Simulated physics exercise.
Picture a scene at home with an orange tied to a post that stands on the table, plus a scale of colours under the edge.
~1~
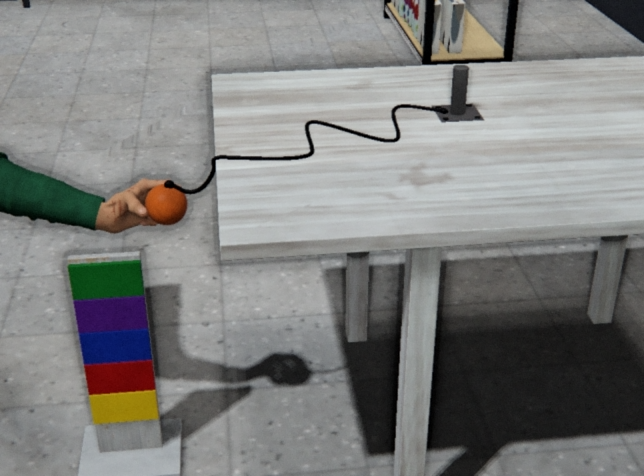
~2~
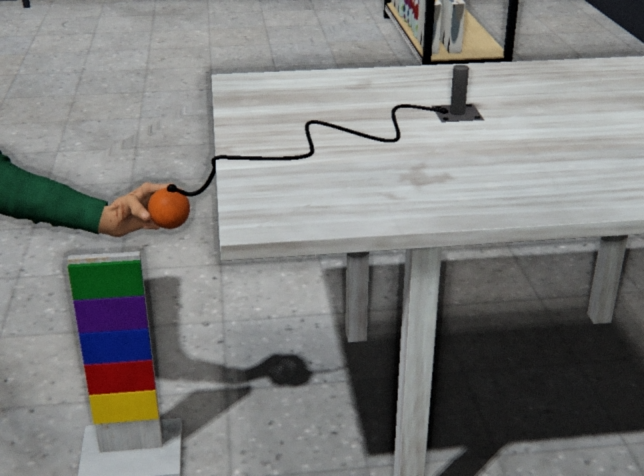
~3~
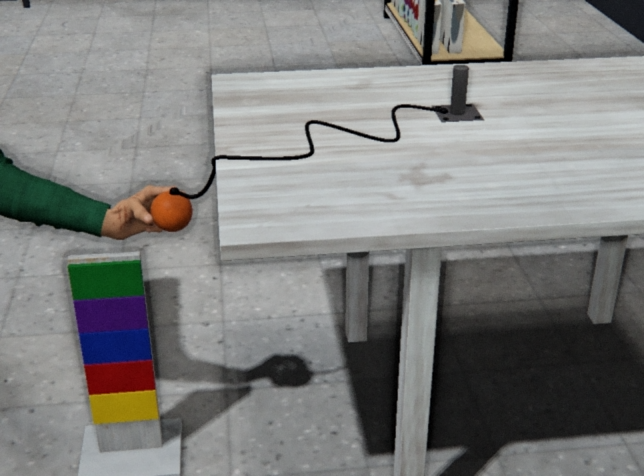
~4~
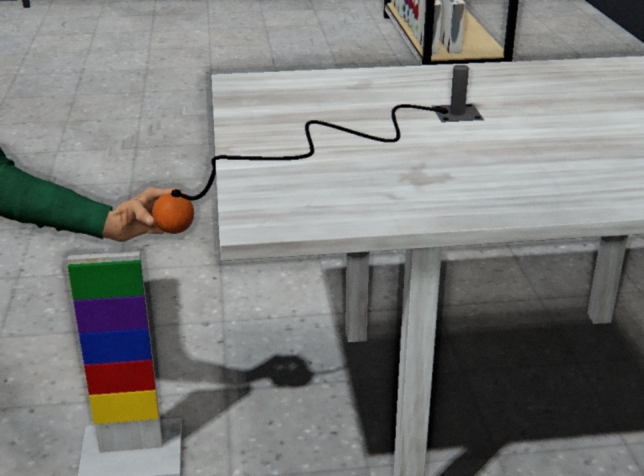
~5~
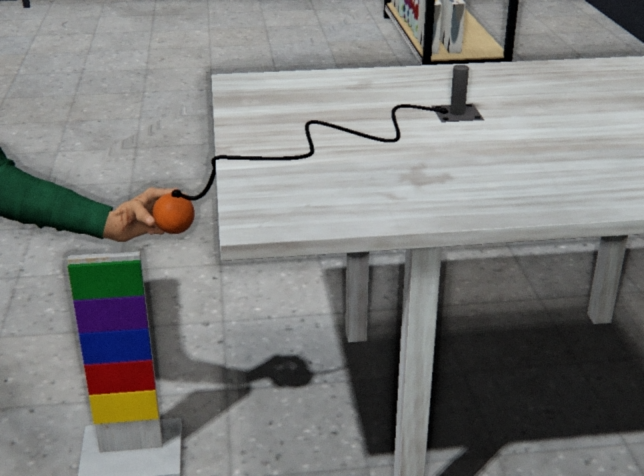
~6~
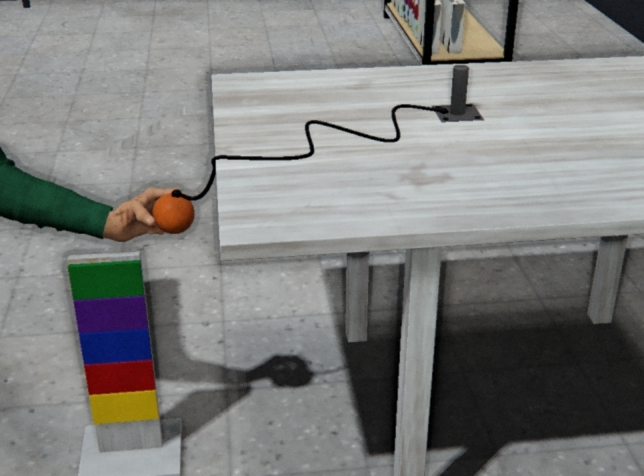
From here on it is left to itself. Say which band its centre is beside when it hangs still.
Its centre is beside the red band.
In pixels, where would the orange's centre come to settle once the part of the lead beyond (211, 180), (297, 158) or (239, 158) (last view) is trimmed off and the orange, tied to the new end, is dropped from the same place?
In that order: (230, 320), (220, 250) and (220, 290).
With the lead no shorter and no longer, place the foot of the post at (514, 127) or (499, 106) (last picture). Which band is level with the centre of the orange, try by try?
First try: Blue; second try: Blue.
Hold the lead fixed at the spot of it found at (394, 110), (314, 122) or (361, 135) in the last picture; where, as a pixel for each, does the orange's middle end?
Approximately at (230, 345), at (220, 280) and at (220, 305), in that order.
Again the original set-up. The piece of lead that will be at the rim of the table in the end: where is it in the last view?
The piece you want is at about (307, 127).
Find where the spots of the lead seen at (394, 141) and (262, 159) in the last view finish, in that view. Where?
Roughly at (317, 133), and the other roughly at (224, 256).
Early on, orange near (219, 351); level with red.
Midway, orange near (236, 359); level with red.
Finally, orange near (230, 362); level with red. Its middle rests at the red band.
